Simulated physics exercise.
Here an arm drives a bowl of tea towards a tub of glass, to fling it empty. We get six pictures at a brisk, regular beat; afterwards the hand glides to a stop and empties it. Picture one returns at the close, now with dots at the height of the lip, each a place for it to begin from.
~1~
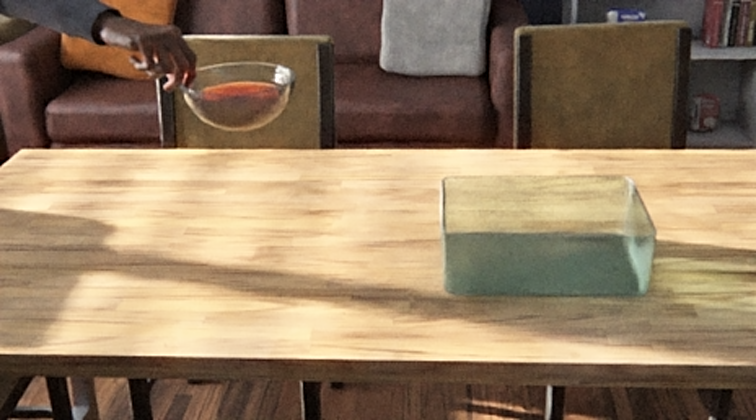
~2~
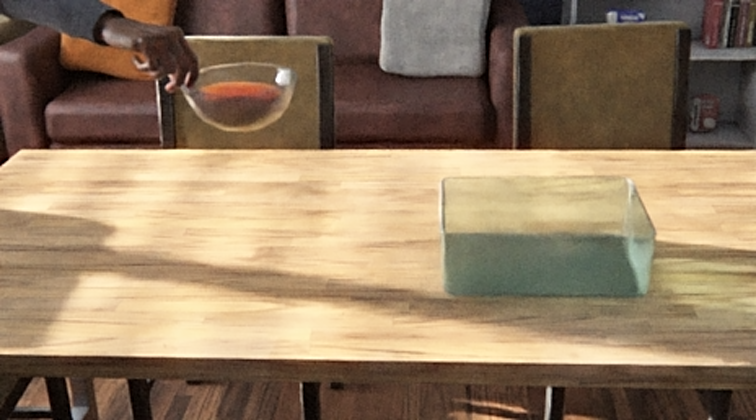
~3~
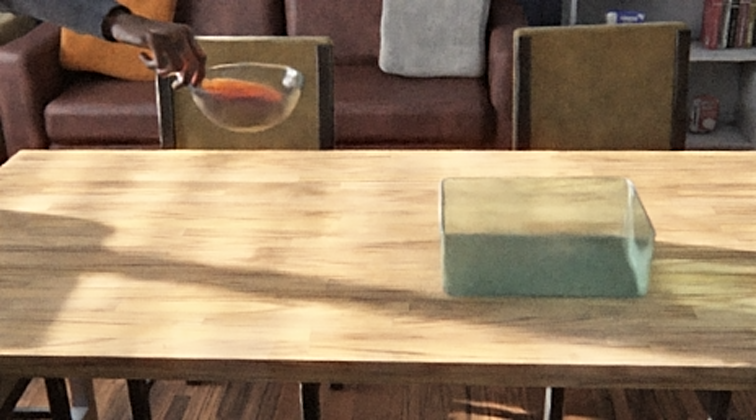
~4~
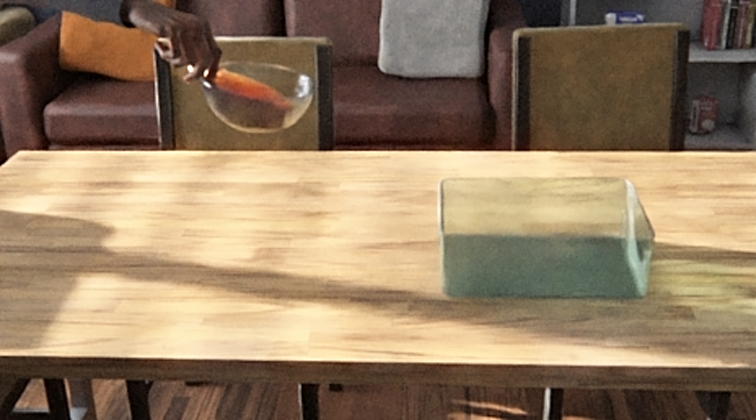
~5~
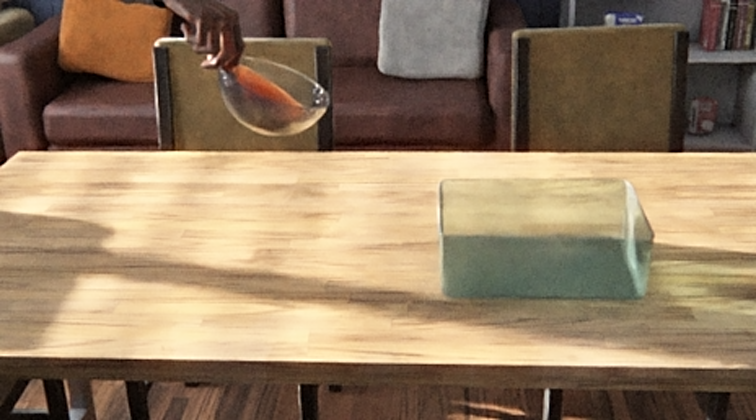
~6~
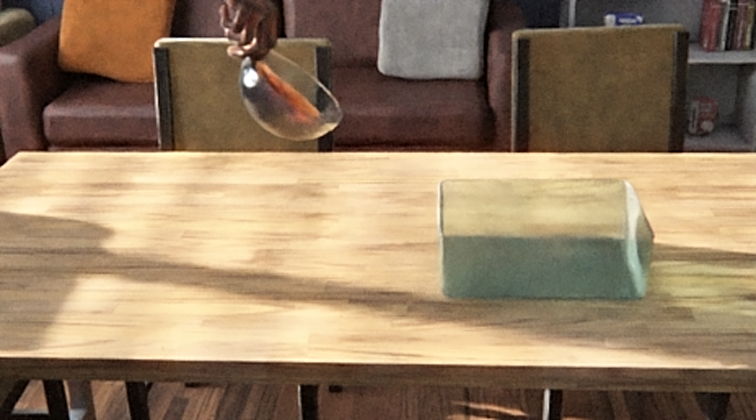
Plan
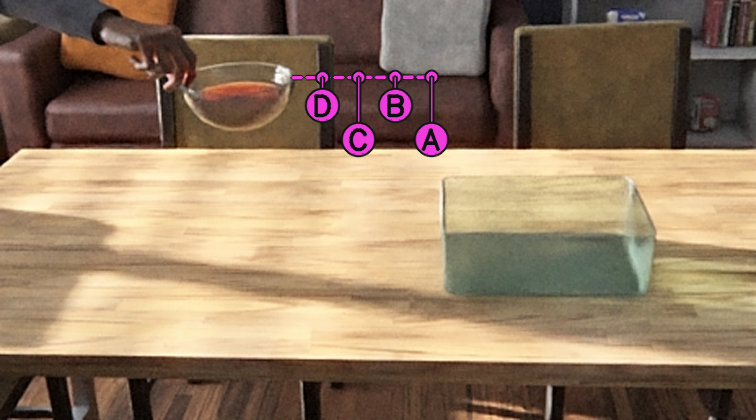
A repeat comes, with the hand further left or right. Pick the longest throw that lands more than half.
Place D just does it.
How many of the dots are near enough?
All of them.
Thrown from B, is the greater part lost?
No, that is safe.
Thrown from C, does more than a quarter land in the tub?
Yes, clearly.
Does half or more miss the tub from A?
No, that is safe.
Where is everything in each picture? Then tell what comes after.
Upright, lip at (293, 77); tub from (443, 291) to (648, 293); nothing has left yet, in the first frame.
Upright, lip at (295, 78); nothing has left yet, in the second frame.
Tipped about 2°, lip at (302, 80); nothing has left yet, in the third frame.
Tipped about 10°, lip at (314, 88); nothing has left yet, in the fourth frame.
Tipped about 22°, lip at (328, 101); nothing has left yet, in the fifth frame.
Tipped about 38°, lip at (341, 117); nothing has left yet, in the sixth frame.
In magenta, A at (431, 77); B at (395, 77); C at (358, 77); D at (322, 77).
With A, about 77 % lands in the tub, 9 % falls short and 15 % goes beside or beyond.
With B, about 72 % lands in the tub, 4 % falls short and 24 % goes beside or beyond.
With C, about 81 % lands in the tub, 4 % falls short and 14 % goes beside or beyond.
With D, about 72 % lands in the tub, 16 % falls short and 12 % goes beside or beyond.
